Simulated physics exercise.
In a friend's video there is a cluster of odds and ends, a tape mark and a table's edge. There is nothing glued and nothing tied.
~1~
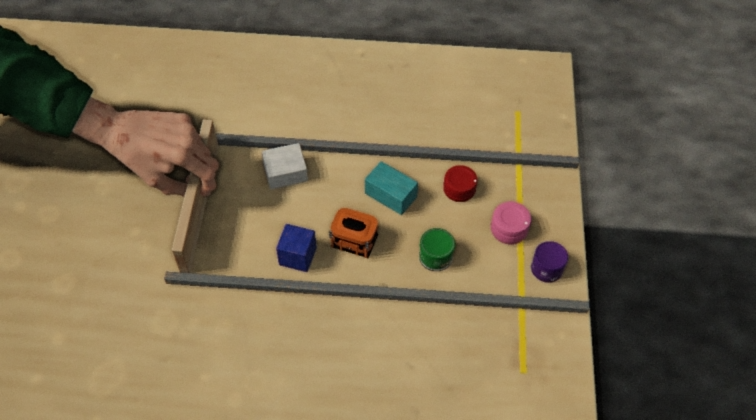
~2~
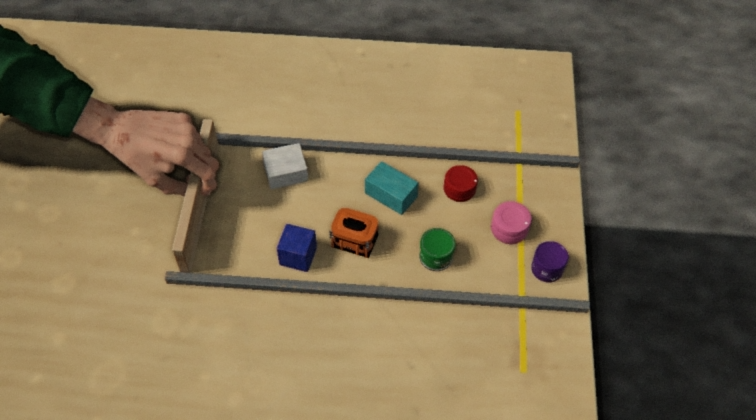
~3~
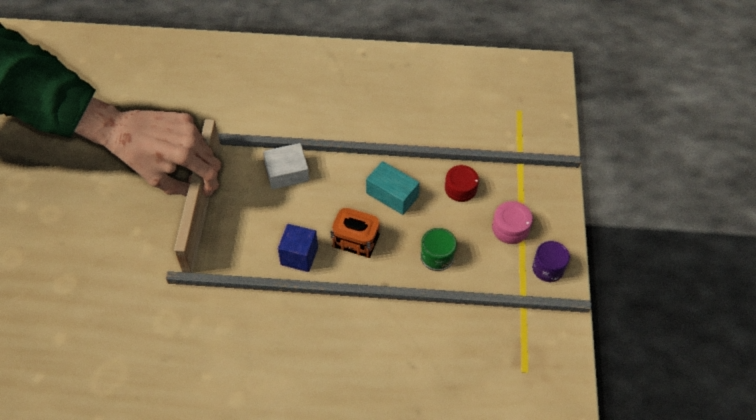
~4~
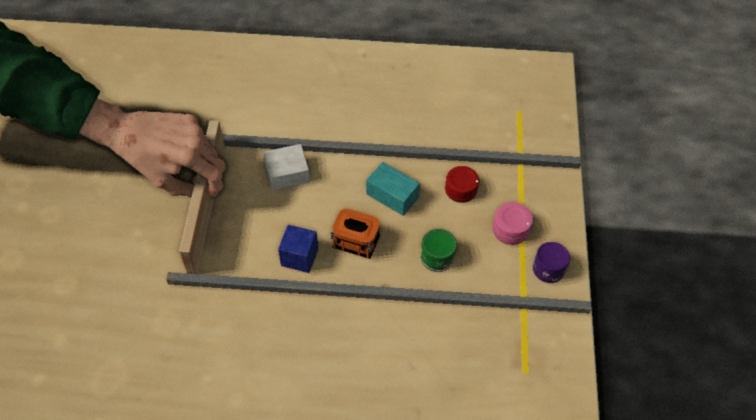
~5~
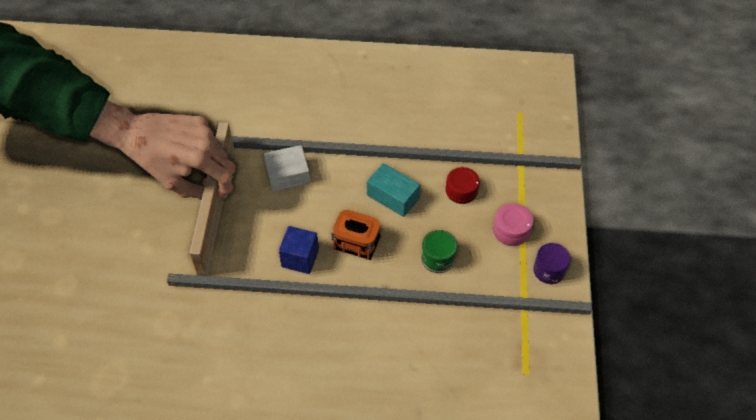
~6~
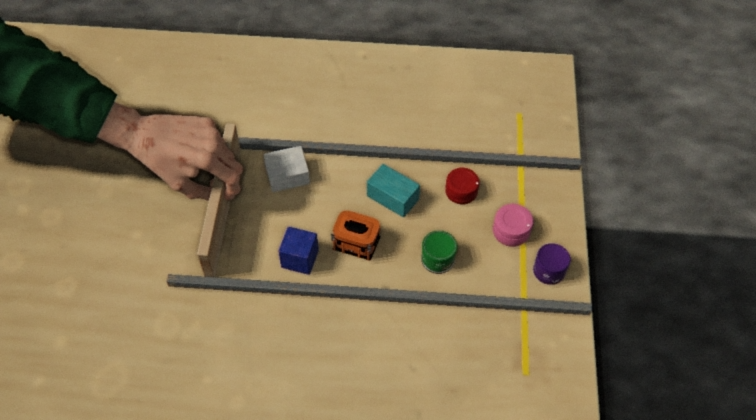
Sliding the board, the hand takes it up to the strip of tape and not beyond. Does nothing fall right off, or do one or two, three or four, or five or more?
One or two fall off.
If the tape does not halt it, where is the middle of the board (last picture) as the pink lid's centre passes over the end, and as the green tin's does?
The middle is at (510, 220) when it's the pink lid, and at (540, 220) when it's the green tin.
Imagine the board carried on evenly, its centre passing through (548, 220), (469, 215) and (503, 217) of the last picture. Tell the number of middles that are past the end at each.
The counts would come out as 5, 0 and 0.
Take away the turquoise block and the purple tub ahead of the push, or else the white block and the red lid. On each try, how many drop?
Taking the two tries in turn, it comes to 0 and 1.
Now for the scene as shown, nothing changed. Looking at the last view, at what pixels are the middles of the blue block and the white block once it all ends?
Blue block at about (541, 265), white block at about (542, 190).
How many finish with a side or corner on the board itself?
My count gives 3.
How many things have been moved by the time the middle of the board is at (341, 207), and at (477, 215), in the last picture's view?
First position 4; second position 8.
Soon after, none off yet; purple tub at rest near (551, 264); pink lid at rest near (513, 225); red lid at rest near (462, 186).
Then, none off yet; purple tub at rest near (551, 264); pink lid at rest near (513, 225); red lid moved a little near (477, 178).
Further on, none off yet; purple tub moving near (557, 272); pink lid moved about its own width near (550, 243); red lid moved well along near (530, 175).
At rest, the number that fall off is one or two; fallen, pink lid and purple tub.
